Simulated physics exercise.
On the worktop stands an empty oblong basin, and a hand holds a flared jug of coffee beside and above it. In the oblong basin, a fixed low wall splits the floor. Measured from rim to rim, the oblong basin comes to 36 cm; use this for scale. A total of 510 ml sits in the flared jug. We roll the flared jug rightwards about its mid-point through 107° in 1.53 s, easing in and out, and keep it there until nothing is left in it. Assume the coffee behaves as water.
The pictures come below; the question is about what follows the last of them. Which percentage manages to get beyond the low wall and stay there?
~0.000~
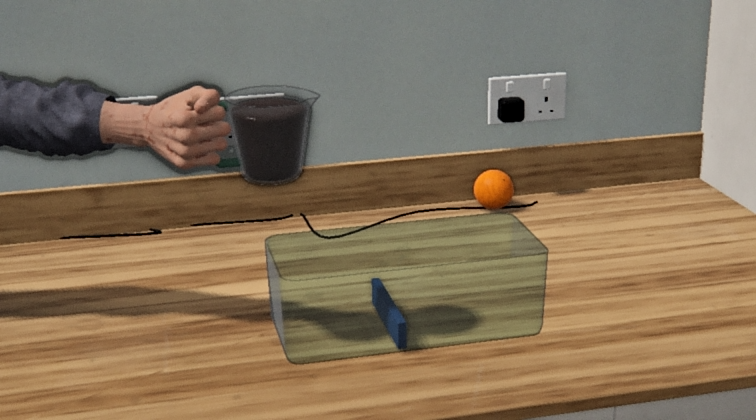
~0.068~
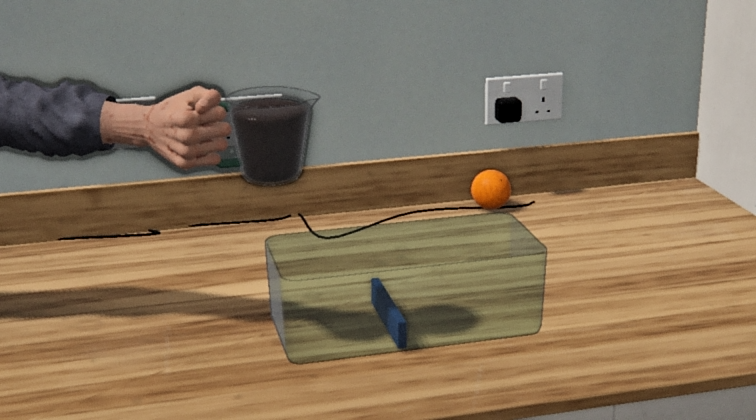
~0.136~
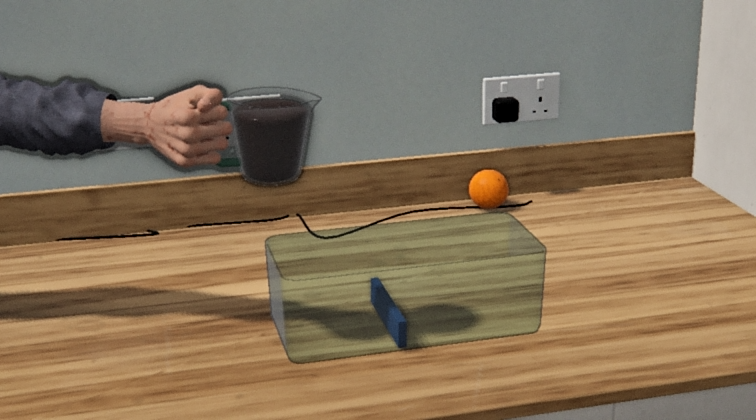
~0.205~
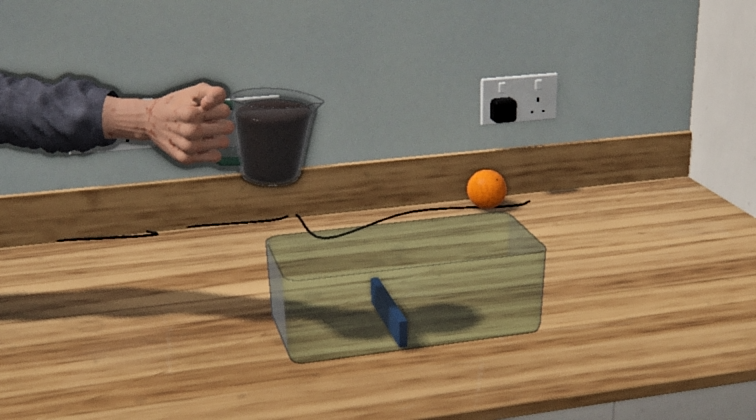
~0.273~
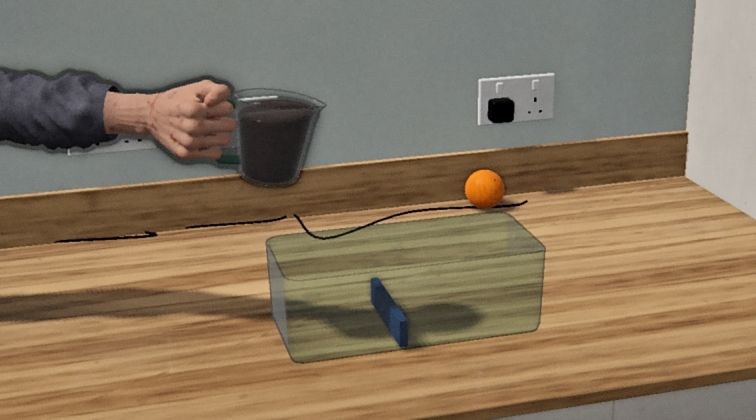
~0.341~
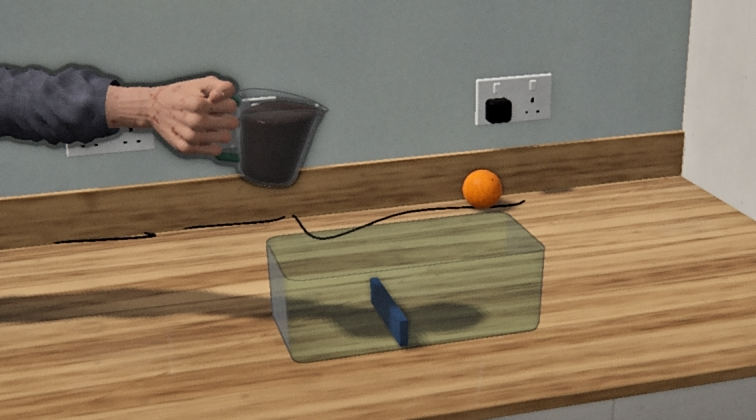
Beyond the low wall, roughly 40 per cent stays.
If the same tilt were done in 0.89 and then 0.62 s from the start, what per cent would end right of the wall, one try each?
25 and 20 %.
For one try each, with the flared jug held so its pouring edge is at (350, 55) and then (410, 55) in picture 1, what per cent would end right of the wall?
Try 1: Approx. 90 %; try 2: Approx. 95 %.
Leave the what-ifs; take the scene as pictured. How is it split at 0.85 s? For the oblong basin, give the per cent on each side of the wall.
4 per cent left and 6 right, roughly.
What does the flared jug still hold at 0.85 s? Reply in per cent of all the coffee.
Still held: Roughly 70 % of the total.
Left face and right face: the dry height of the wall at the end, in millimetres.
On the left it's about 26 mm; on the right, about 34 mm.
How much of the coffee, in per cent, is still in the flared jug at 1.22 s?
Roughly 14 per cent.
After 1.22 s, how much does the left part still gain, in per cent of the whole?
Around 26 in a hundred.
By 0.85 s the tilt is 63° and 70 per cent is still to pour, 4 is left of the wall and 6 right of it.
By 1.22 s the tilt is 96° and 14 per cent is still to pour, 32 is left of the wall and 37 right of it.
By 1.61 s the tilt is 107° and 0 per cent is still to pour, 59 is left of the wall and 40 right of it.
By 2.03 s the tilt is 107° and 0 per cent is still to pour, 59 is left of the wall and 40 right of it.
At rest 59 per cent lies left of the wall, 40 right of it and 1 outside.
